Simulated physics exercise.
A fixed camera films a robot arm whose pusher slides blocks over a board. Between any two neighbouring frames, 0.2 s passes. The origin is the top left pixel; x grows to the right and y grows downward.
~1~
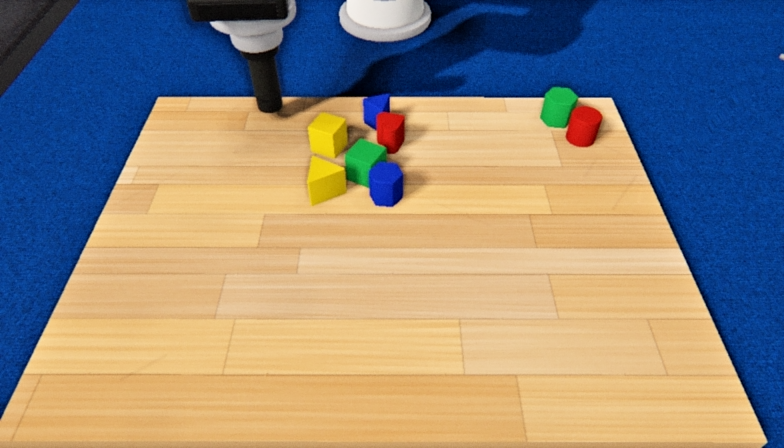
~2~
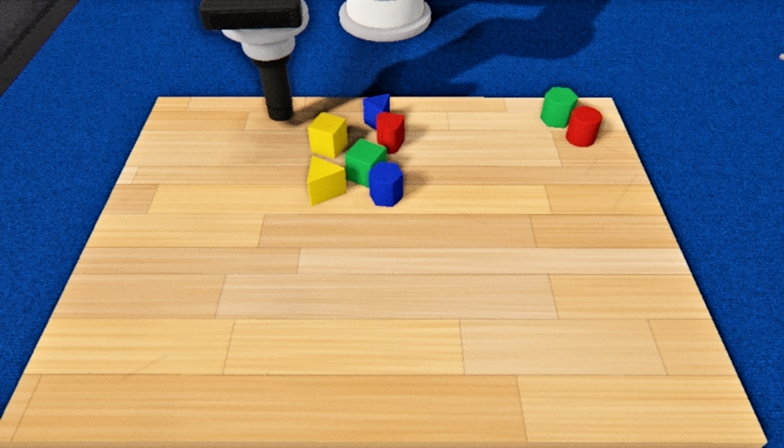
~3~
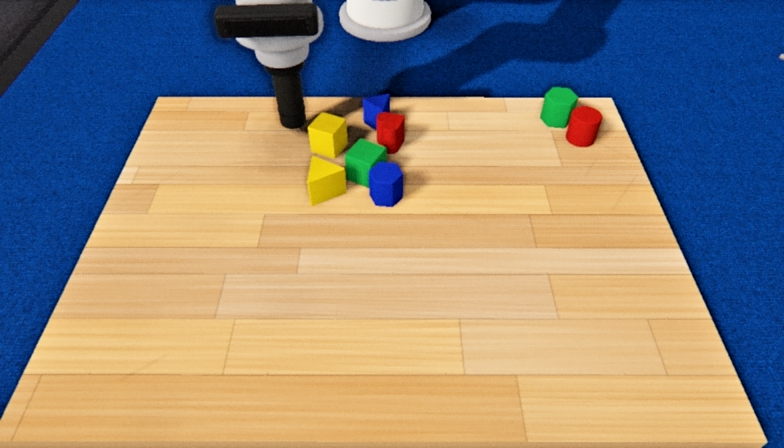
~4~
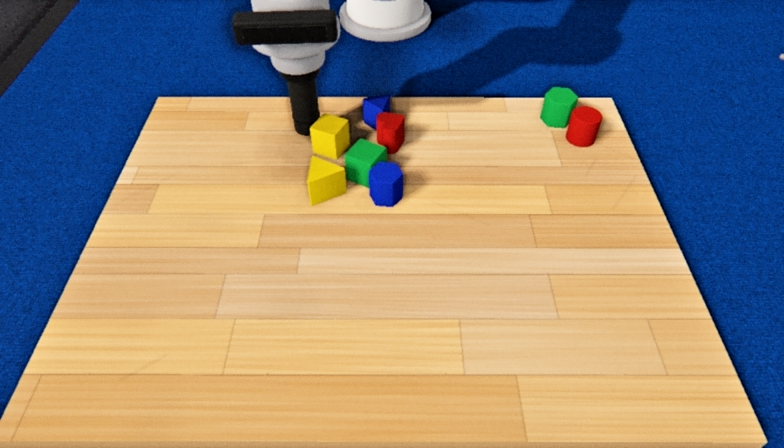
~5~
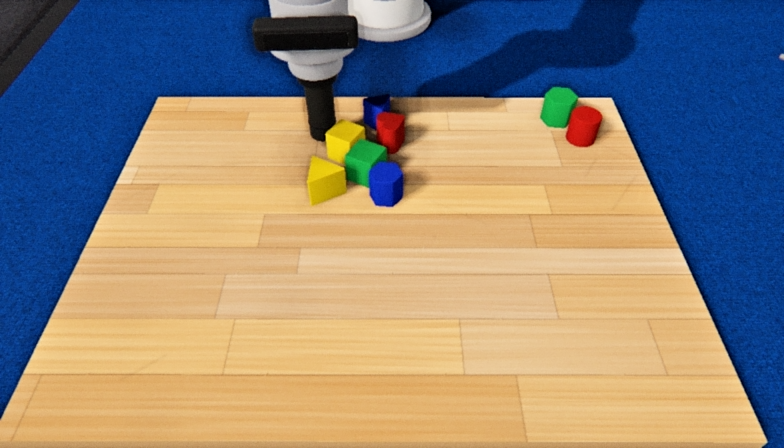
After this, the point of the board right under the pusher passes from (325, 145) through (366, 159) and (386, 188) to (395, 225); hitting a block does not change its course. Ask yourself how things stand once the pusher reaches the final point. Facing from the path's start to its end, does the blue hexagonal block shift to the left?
No, it doesn't check out.
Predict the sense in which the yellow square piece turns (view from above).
Anticlockwise, looking down.
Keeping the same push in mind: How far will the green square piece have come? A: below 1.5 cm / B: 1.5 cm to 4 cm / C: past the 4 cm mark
Letter C.
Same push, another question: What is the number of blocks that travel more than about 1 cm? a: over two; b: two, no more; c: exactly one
a (over two)
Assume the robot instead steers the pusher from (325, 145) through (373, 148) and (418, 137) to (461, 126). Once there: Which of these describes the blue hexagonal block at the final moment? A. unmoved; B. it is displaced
It's B.
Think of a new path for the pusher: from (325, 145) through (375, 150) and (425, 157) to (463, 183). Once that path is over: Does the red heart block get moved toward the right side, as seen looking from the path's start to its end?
No, I don't think so.
On the path given first. One third of the way, pusher (366, 149); yellow square piece (386, 148), turned 25° clockwise; green square piece (391, 172), turned 25° clockwise; blue hexagonal block (404, 195).
Two thirds of the way, pusher (386, 178); yellow square piece (417, 165), turned 20° anticlockwise; green square piece (408, 187), turned 70° clockwise; blue hexagonal block (409, 211).
At the end, pusher (395, 214); yellow square piece (419, 167), turned 35° anticlockwise; green square piece (429, 212), turned 25° clockwise; blue hexagonal block (430, 243), turned 35° clockwise; red heart block still.
